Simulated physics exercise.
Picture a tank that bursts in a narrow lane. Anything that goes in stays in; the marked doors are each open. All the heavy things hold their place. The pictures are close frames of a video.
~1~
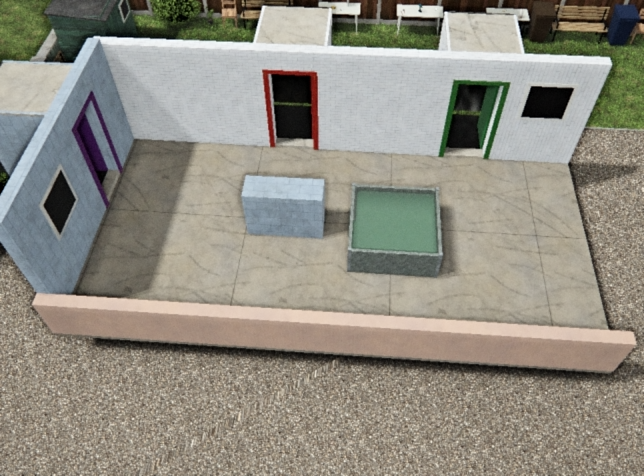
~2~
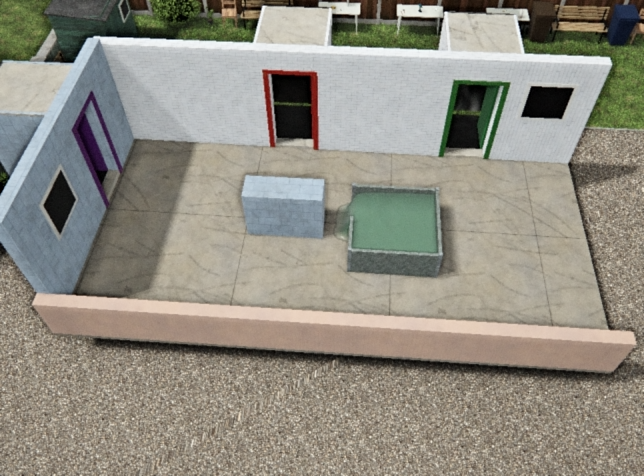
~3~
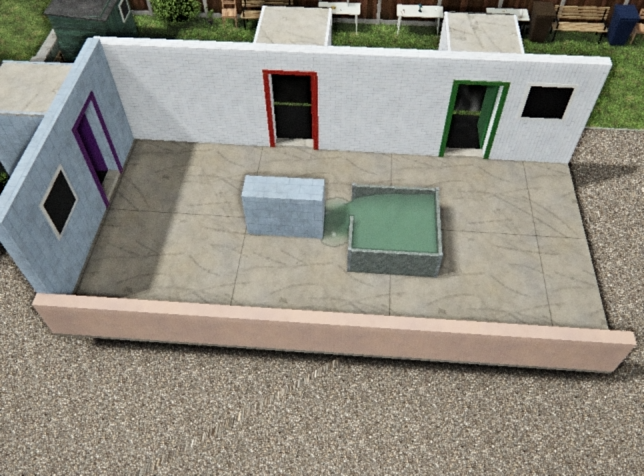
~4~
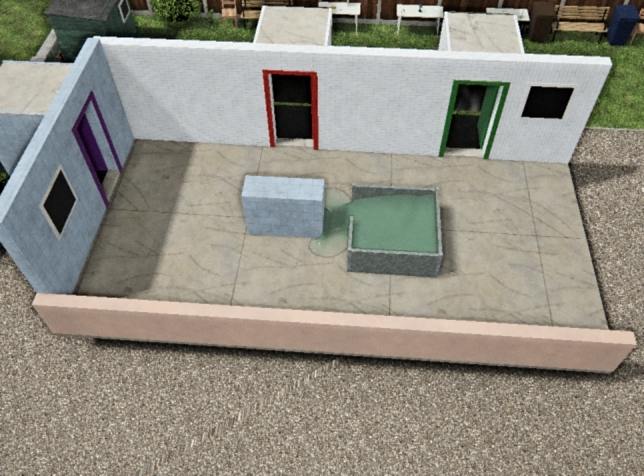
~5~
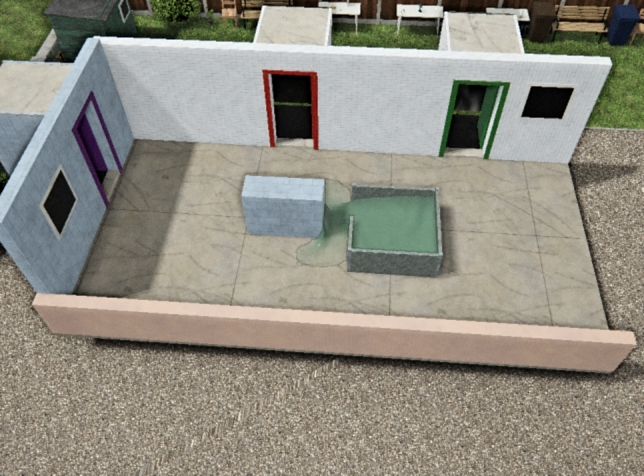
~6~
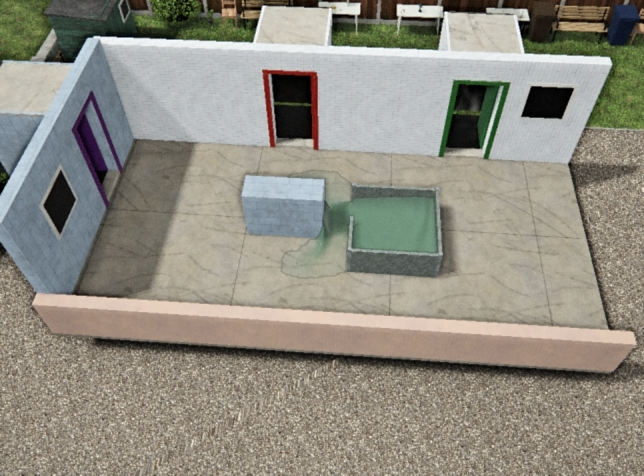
The clip shows an open tank of still green water beside a pale blue block in a roofless walled room; water then pours from the tank's left side, reaches the block and spreads thinly across the floor around its near corner.
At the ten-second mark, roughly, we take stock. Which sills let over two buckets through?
The red door ends up above the line; the purple door ends up at or below the line; the green door ends up at or below the line.
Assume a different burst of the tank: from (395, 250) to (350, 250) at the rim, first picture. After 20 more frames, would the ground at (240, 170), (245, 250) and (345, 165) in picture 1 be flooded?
Untouched, soaked, untouched.
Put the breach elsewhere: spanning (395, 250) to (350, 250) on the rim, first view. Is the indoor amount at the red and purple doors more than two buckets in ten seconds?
The red door stays below the mark and the purple door stays below the mark.
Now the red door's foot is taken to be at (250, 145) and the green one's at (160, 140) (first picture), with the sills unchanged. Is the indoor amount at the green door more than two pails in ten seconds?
Looking at it, the green one rises beyond that level.
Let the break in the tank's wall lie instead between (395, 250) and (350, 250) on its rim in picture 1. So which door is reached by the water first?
First to be reached: The door marked purple.
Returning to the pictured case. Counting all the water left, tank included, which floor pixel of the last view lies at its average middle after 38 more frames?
The water's middle lies around (283, 229).
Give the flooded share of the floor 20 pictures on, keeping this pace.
I'd guess some 40 per cent.
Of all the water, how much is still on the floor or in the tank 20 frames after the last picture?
Roughly 96 per cent.
A moment on, water covers 20 % of the floor; the red door wet at the sill, nothing in, the purple door not reached, the green door not reached.
Next, water covers 30 % of the floor; the red door over two buckets in, the purple door not reached, the green door not reached.
Then, water covers 40 % of the floor; the red door over two buckets in, the purple door wet at the sill, nothing in, the green door not reached.
Later, water covers 65 % of the floor; the red door far over two buckets in, the purple door wet at the sill, nothing in, the green door wet at the sill, nothing in.
In the end, water covers 70 % of the floor; the red door far over two buckets in, the purple door wet at the sill, nothing in, the green door wet at the sill, nothing in.
